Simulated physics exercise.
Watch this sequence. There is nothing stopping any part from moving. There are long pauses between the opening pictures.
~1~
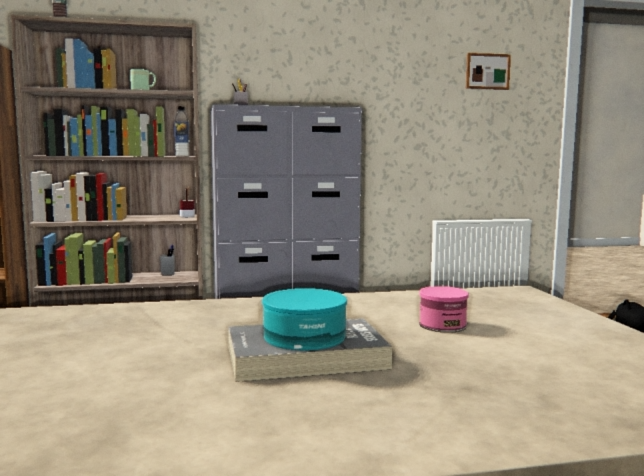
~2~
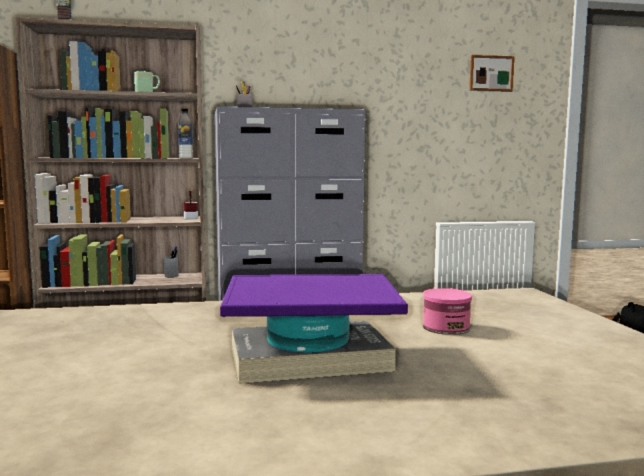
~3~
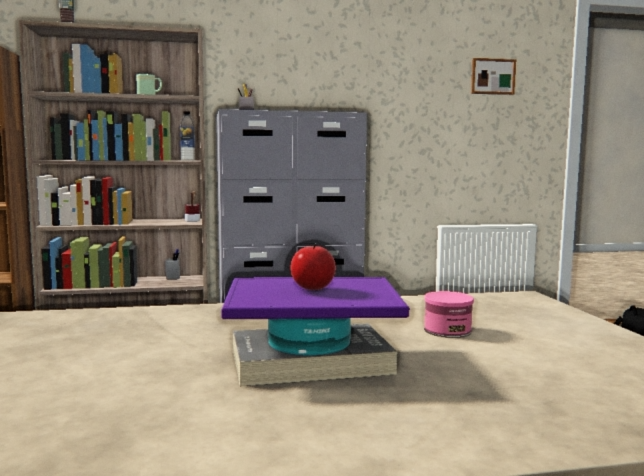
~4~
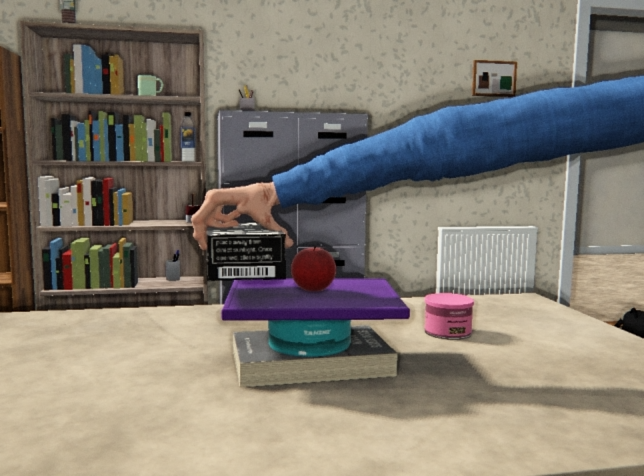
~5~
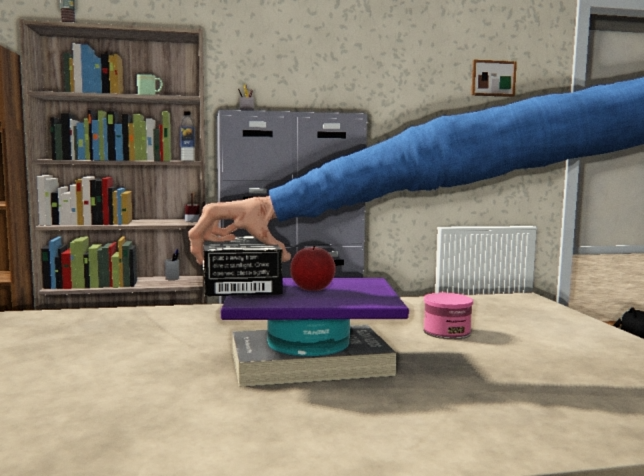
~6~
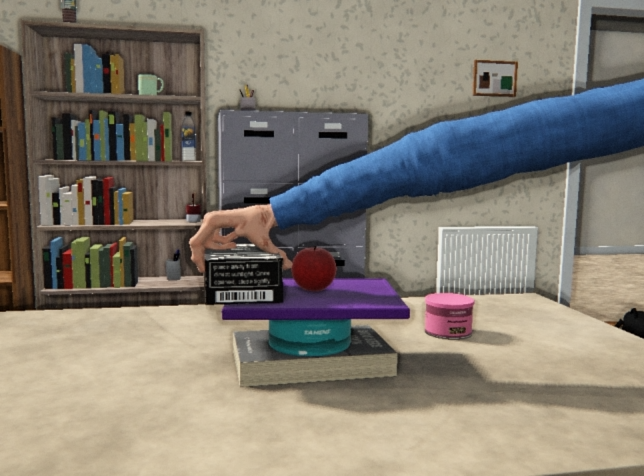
A hand in a blue sleeve, reaching in from the right, lowers a black box slightly to the left end of a purple tray and keeps hold of it. The tray, already bearing a red apple, appeared before the fruit atop a turquoise tub on a grey book, with a pink tub to the right. The tabletop is seen from the front in a room with bookshelves and grey cabinets, the view shifting very slightly early on.
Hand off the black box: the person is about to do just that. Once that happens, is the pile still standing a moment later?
Yes, still standing.
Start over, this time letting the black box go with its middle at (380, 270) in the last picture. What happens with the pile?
After that, the pile stays intact.
Then, 0.80 s past the last view, nothing moves.
Then, 2.00 s past the last view, black box resting near (241, 273).
Finally, all 6 still in place. Final places as the last picture's camera would see them, black box near (241, 273). The pile keeps its balance.
